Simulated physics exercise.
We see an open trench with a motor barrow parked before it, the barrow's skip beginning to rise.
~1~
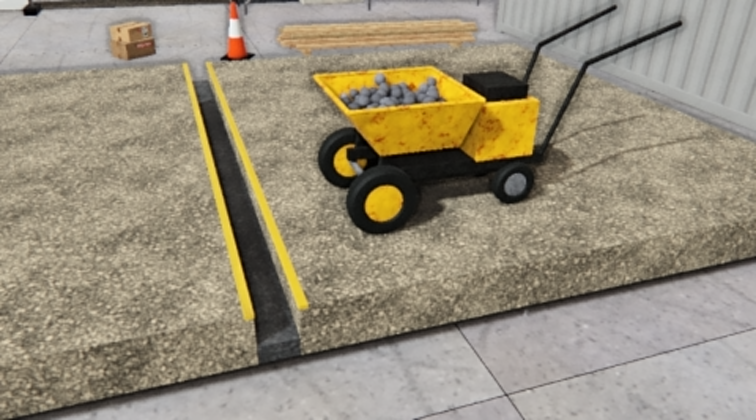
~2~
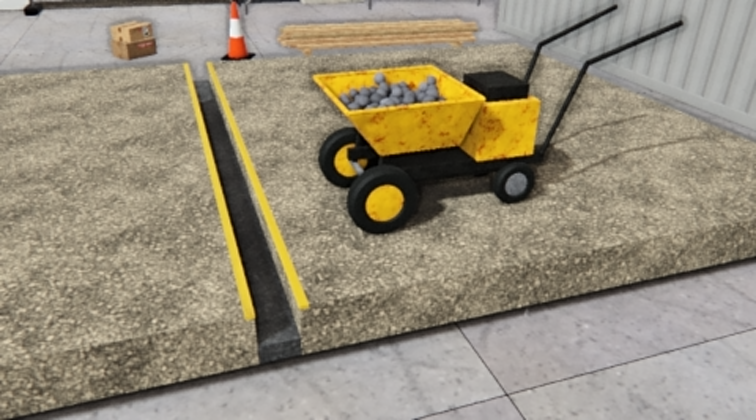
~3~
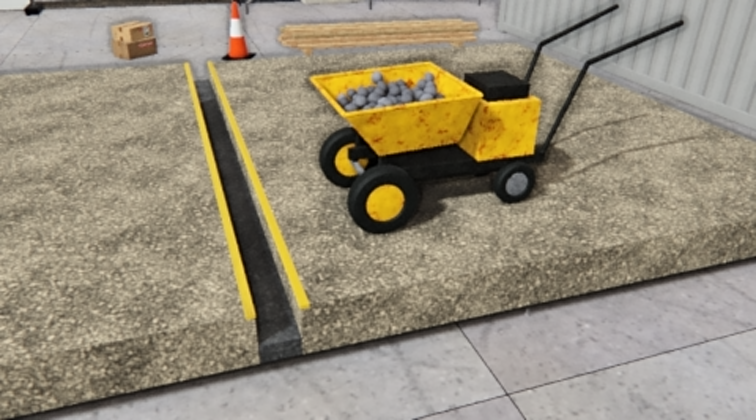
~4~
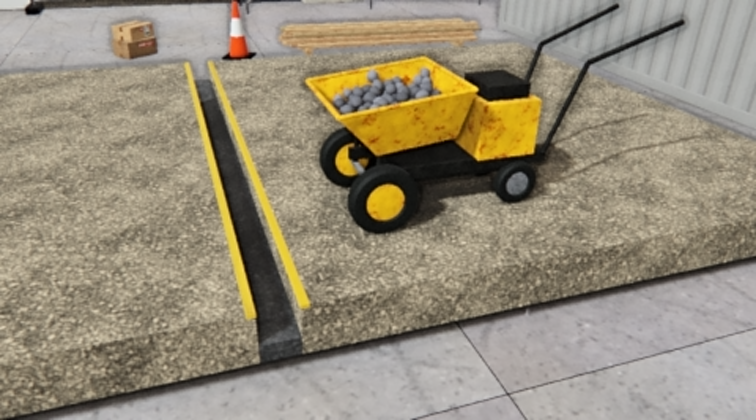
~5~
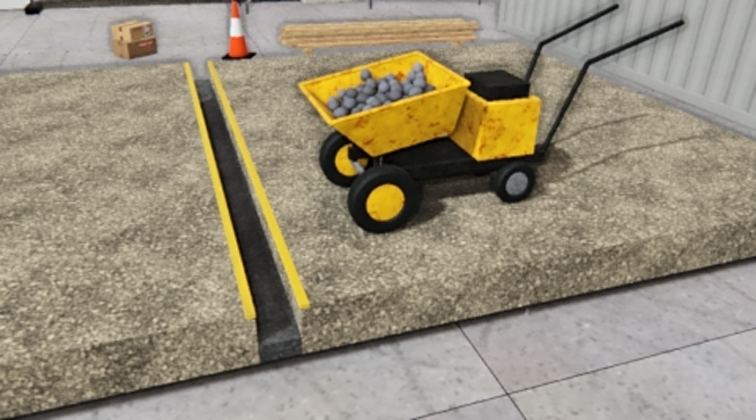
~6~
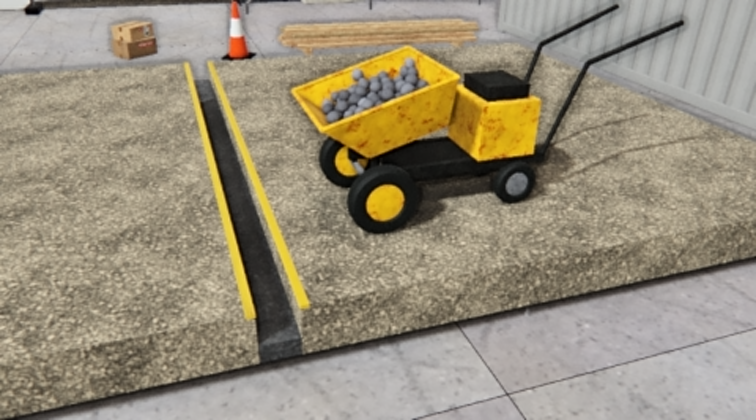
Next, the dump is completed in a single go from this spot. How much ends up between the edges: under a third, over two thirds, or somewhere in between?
Over two thirds.
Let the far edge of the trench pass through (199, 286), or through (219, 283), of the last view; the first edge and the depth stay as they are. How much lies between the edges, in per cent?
The first gives 100 %, the second 100 %.
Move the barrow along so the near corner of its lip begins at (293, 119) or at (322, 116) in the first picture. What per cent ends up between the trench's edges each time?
You'd see around 0 per cent the first time and around 50 per cent the second.
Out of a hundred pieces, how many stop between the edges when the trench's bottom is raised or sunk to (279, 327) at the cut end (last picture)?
60 %.
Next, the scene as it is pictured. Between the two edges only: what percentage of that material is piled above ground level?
20 %, roughly.
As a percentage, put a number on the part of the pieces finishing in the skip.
Close to 5 in a hundred.
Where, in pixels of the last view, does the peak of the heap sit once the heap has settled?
Near (249, 221).
Just after the last frame, skip tipped steeply; every one in the skip.
A moment on, skip tipped right over; the larger part in the skip; roughly a quarter in or heaped over the trench; just a few beyond it; just a few falling.
Further on, skip tipped right over; about a tenth in the skip; just a few short of the trench; the larger part in or heaped over the trench; about a tenth beyond it.
When it is over, skip tipped right over; just a few in the skip; just a few short of the trench; the larger part in or heaped over the trench; about a tenth beyond it.
